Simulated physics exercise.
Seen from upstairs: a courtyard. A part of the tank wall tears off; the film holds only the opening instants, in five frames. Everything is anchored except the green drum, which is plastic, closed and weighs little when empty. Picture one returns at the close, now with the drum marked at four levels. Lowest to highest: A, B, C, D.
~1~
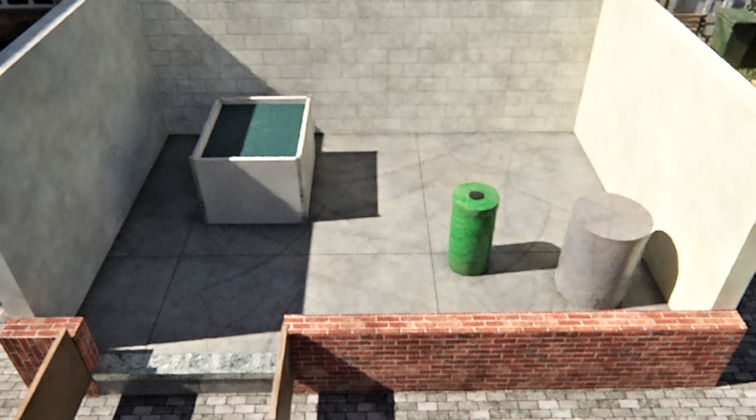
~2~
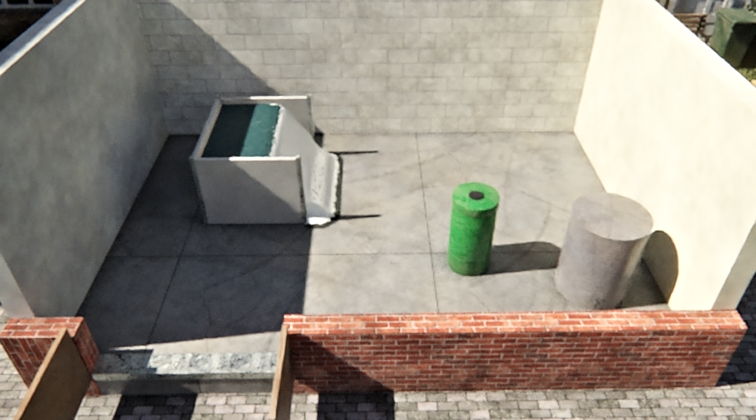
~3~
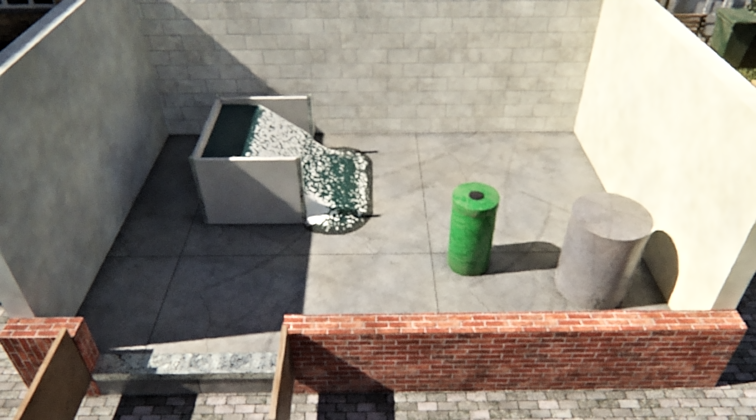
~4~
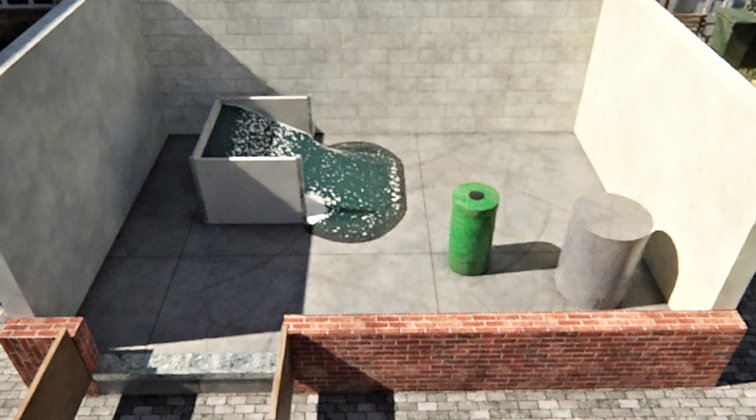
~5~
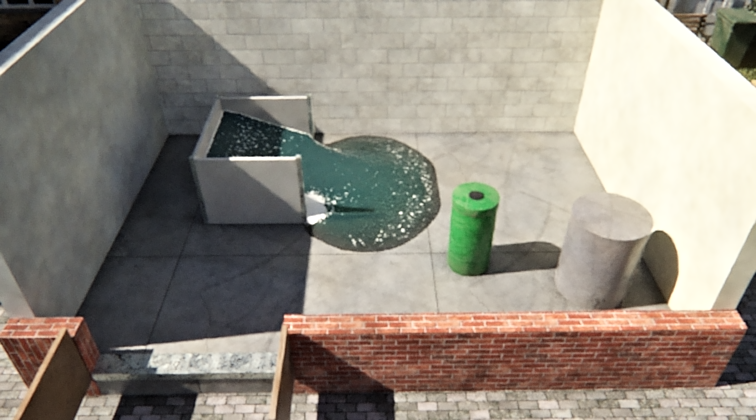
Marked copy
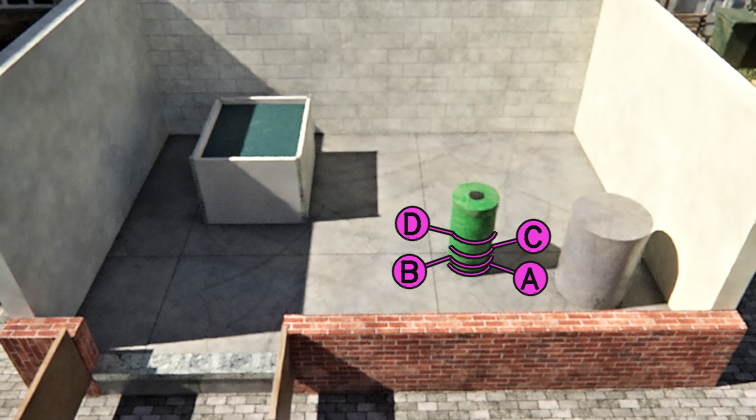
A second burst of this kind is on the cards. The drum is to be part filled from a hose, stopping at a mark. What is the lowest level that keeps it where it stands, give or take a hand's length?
The limit is C.
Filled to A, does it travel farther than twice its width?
Yes, clearly.
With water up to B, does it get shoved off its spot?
Yes.
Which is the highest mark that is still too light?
B.
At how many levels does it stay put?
Two of the four.
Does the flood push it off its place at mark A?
Yes.
On the marked copy, A at (471, 274); B at (472, 267); C at (474, 256); D at (475, 243); from the bottom up A, B, C, D.
If A is chosen, it is pushed about 4 times its own width away.
If B is chosen, it is pushed about its own width away.
If C is chosen, it does not move.
If D is chosen, it does not move.
